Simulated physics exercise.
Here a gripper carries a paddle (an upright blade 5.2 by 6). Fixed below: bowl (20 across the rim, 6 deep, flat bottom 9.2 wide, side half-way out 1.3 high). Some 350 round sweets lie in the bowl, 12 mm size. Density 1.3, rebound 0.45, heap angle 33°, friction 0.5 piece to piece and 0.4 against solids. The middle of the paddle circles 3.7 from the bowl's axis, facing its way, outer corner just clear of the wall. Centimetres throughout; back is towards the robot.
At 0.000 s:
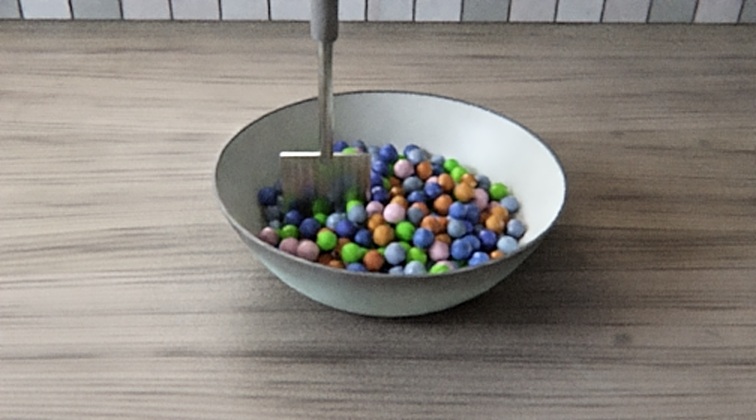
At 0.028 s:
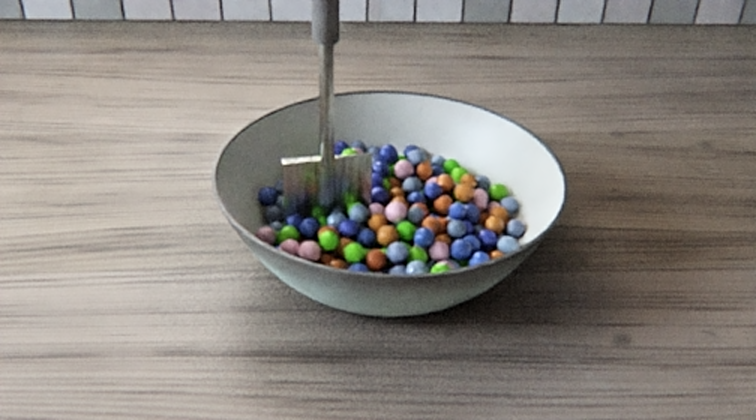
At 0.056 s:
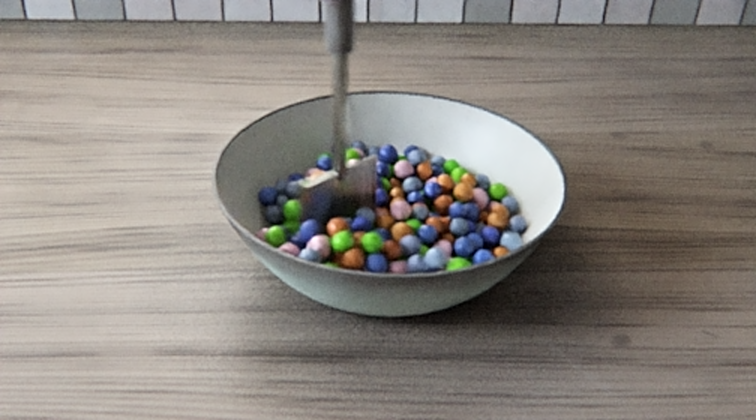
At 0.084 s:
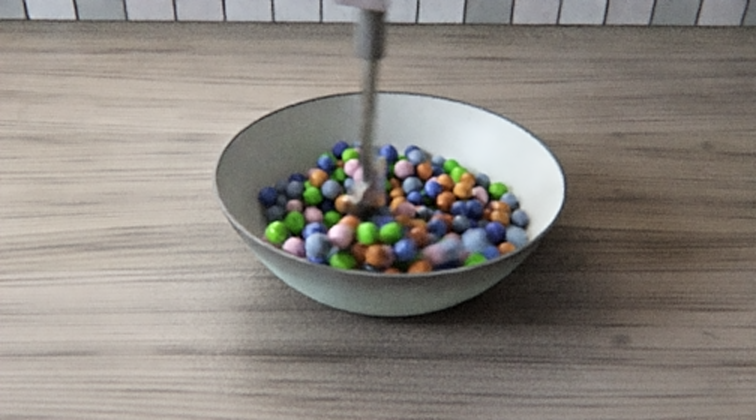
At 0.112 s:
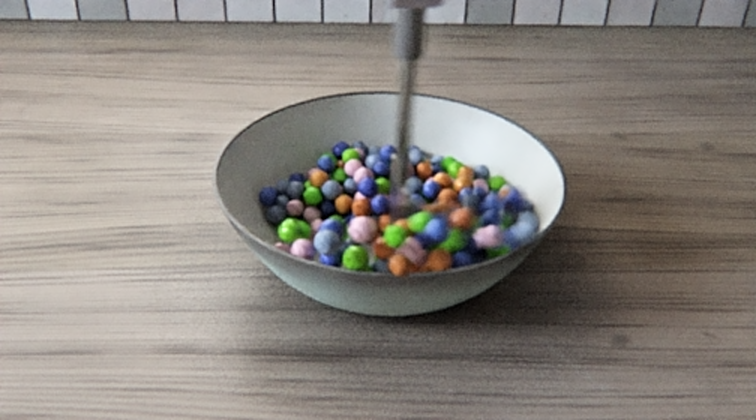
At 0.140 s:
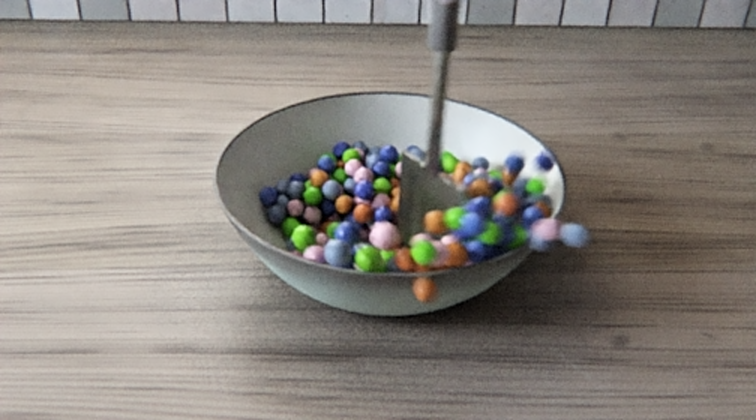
Colourful round sweets being pushed rightward through a pale bowl by a flat metal paddle, some flying over the right rim.
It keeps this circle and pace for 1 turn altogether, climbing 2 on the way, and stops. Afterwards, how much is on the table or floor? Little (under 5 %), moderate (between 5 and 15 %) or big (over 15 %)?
A big share, over 15 %, ends on the table or floor.
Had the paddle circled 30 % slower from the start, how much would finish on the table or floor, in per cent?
Then about 10 per cent.
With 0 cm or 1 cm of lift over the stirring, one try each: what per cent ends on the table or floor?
Some 35 and 35 per cent.
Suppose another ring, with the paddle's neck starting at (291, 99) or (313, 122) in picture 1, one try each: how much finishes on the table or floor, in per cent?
About 10 and 35 per cent.
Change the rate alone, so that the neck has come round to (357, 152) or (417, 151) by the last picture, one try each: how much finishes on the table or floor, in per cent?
Some 5 and 20 per cent.
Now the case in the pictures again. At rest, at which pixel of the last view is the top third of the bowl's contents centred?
Near (331, 231).
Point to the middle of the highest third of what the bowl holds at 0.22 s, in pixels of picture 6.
At about (474, 143).
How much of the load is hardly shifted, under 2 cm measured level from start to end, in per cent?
Some 10 per cent.
By 0.22 s, 211° round, highest piece 11 above the table; 321 in the bowl, 1 on the table or floor, 30 in flight or on the tool.
By 0.30 s, 296° round, highest piece 12 above the table; 282 in the bowl, 21 on the table or floor, 49 in flight or on the tool.
By 0.54 s, 0° round, highest piece 5 above the table; 260 in the bowl, 91 on the table or floor, 1 in flight or on the tool.
By 1.24 s, 0° round, highest piece 5 above the table; 260 in the bowl, 92 on the table or floor.
Final count, 260 in the bowl, 92 on the table or floor. That is 26 % on the table or floor.
